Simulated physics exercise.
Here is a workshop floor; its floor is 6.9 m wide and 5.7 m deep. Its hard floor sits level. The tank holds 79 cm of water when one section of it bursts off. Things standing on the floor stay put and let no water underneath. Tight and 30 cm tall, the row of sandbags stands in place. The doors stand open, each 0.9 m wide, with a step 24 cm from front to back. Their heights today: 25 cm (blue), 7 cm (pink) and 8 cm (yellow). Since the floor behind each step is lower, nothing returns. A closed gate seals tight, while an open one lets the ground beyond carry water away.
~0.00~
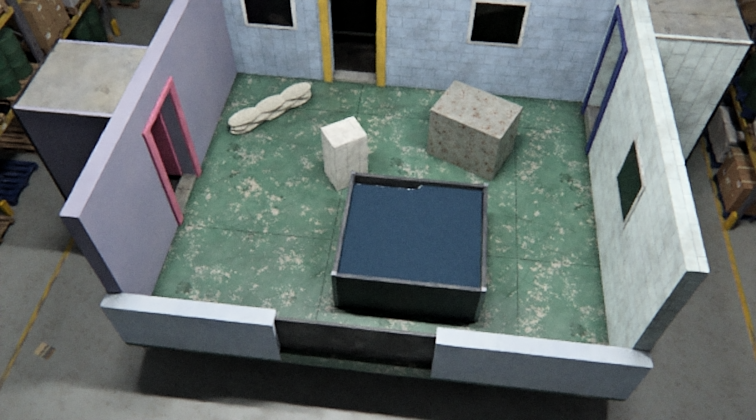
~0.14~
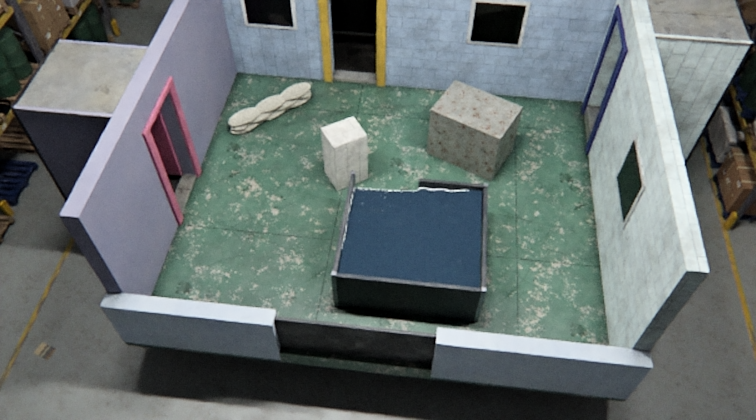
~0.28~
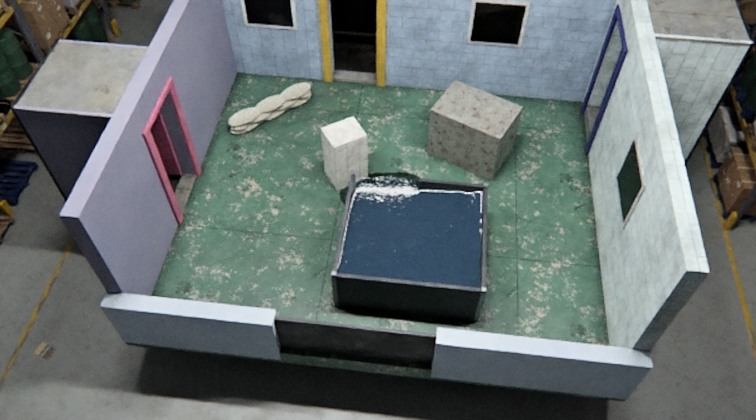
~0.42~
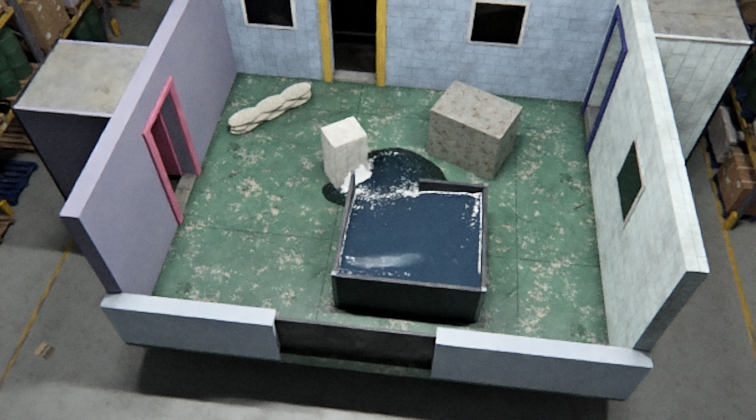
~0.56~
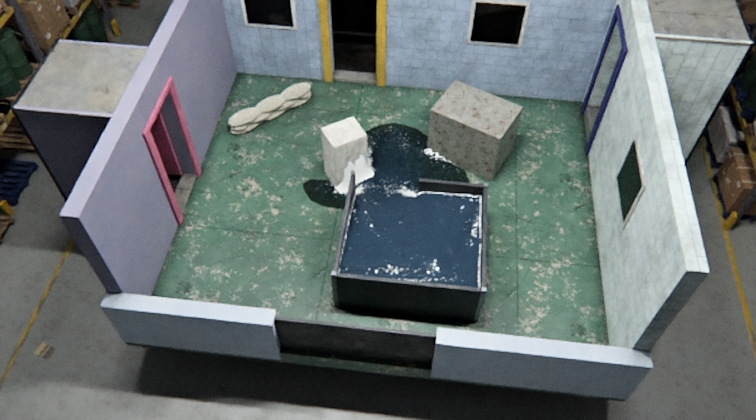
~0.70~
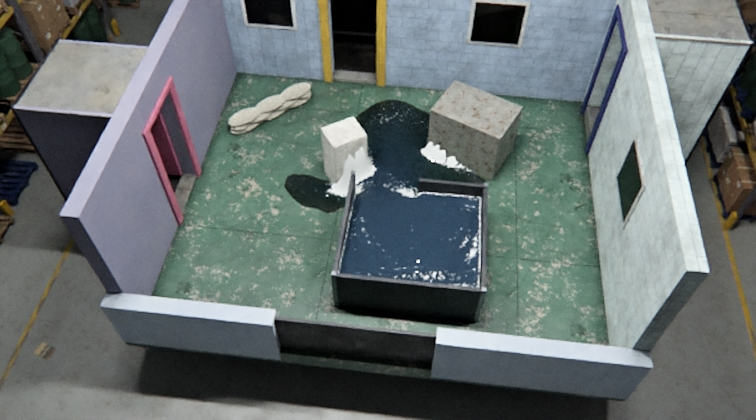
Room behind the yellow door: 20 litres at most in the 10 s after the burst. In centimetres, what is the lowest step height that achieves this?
19 cm.
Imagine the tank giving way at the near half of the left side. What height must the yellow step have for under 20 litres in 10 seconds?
Close to 12.0 cm at the least.
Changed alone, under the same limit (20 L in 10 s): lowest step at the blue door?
Blue would need about 13.0 cm on its own.
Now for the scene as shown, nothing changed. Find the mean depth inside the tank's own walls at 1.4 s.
Around 52 cm deep on average.
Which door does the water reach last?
Last: Blue.
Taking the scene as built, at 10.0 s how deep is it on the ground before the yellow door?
Some 7.5 cm.
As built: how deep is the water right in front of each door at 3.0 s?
In cm: Blue 17, pink 9, yellow 17.
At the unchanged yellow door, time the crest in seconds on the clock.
Crest at t of about 2.0 s.
After 1.4 s water covers 25 % of the floor, deepest (60 cm) near (361, 184); 18 cm at the yellow door, 14 litres in over its 8 cm step.
After 3.0 s water covers 70 % of the floor, deepest (34 cm) near (361, 184); 17 cm at the yellow door, 108 litres in over its 8 cm step.
After 10.0 s water covers 95 % of the floor, deepest (16 cm) near (482, 360); 8 cm at the yellow door, 185 litres in over its 8 cm step.
At the yellow door as built, the water arrived by 1.0 s and peaked near 22 cm at 2.0 s.
With a step of 16.5 cm, 41 litres would have come in within the 10 s; with 22.5 cm, 8 litres. So under 20 litres takes about 19 cm.
